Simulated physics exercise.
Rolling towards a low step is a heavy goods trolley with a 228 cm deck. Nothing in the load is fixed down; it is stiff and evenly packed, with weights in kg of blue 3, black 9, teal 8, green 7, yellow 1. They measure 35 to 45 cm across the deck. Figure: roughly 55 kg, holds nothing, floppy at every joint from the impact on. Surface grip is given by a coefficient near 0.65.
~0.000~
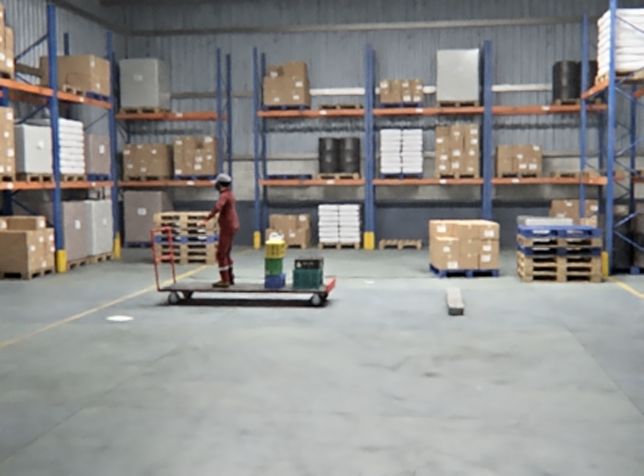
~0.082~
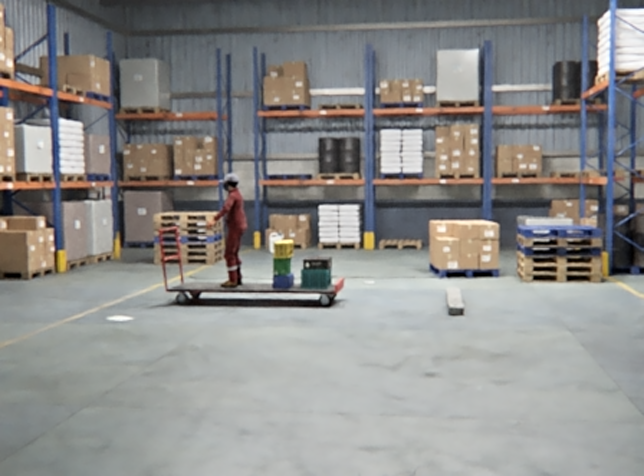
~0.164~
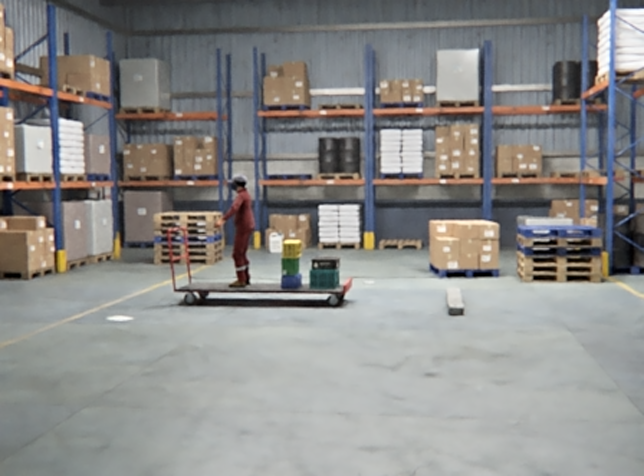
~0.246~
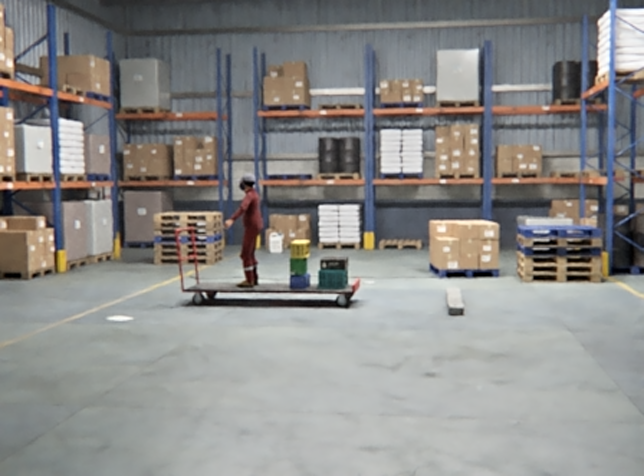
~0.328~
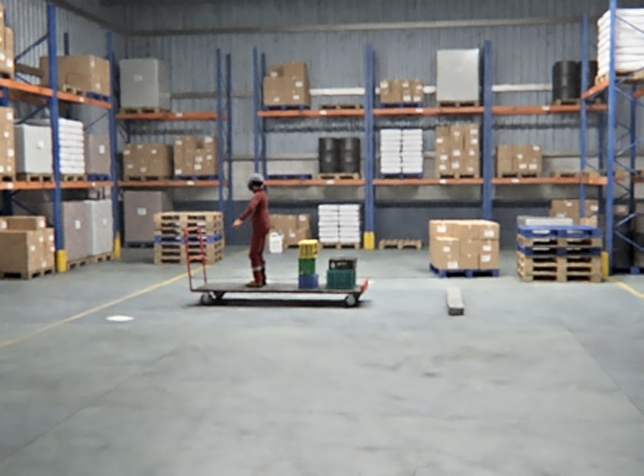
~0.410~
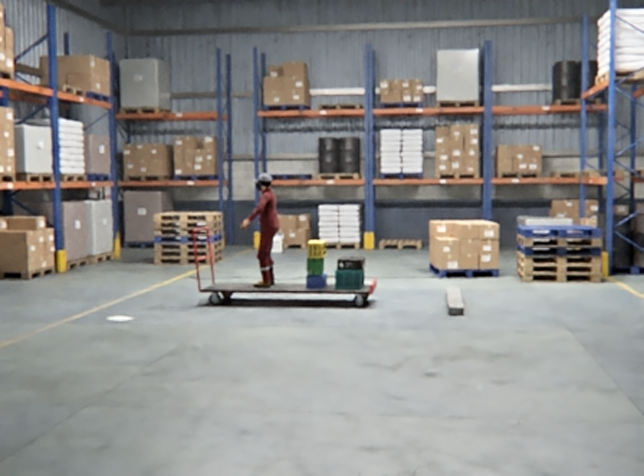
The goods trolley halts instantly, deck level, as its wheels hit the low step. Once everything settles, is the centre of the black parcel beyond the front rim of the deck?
No, it stays on the deck.
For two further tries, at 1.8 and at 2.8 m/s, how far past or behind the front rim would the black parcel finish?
Both times past the rim - some 40 cm, then some 100 cm.
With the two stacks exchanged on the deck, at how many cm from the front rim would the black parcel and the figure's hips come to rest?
Swapped: Black 50 cm behind; hips 100 cm behind.
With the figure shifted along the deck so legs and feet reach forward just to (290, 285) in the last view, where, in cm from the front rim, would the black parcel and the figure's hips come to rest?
Black 10 behind, hips 70 behind.
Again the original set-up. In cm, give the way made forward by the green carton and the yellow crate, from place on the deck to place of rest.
Roughly green 25 cm, yellow 65 cm.
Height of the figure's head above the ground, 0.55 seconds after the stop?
Height: Approx. 80 cm above ground.
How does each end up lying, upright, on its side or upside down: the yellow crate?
Result: Yellow finishes sideways.
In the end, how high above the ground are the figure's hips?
They end up some 30 cm off the ground.
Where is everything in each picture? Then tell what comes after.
The first picture shows black parcel (309, 263), teal crate (308, 277), rim corner (327, 291); 164 cm still to roll.
The second picture shows black parcel (318, 263), teal crate (316, 278), rim corner (336, 291); 153 cm still to roll.
The third picture shows black parcel (326, 263), teal crate (325, 278), rim corner (345, 291); 141 cm still to roll.
The fourth picture shows black parcel (334, 263), teal crate (333, 278), rim corner (353, 291); 130 cm still to roll.
The fifth picture shows black parcel (343, 263), teal crate (342, 278), rim corner (362, 291); 118 cm still to roll.
The sixth picture shows black parcel (351, 263), teal crate (350, 278), rim corner (371, 292); 107 cm still to roll. Speed about 1.4 m/s.
The wheels strike at 1.17 s.
After 1.42 s the black parcel is 14 cm behind the rim, tilted 0°, near (444, 264) in the last picture's view.
After 1.72 s the black parcel is 13 cm behind the rim, tilted 0°, near (444, 264) in the last picture's view.
After 2.17 s the black parcel is 13 cm behind the rim, tilted 0°, near (444, 264) in the last picture's view.
At rest, 4.0 s, nothing is past the rim; behind it, blue toolbox, black parcel, teal crate, green carton, yellow crate and the figure's hips.
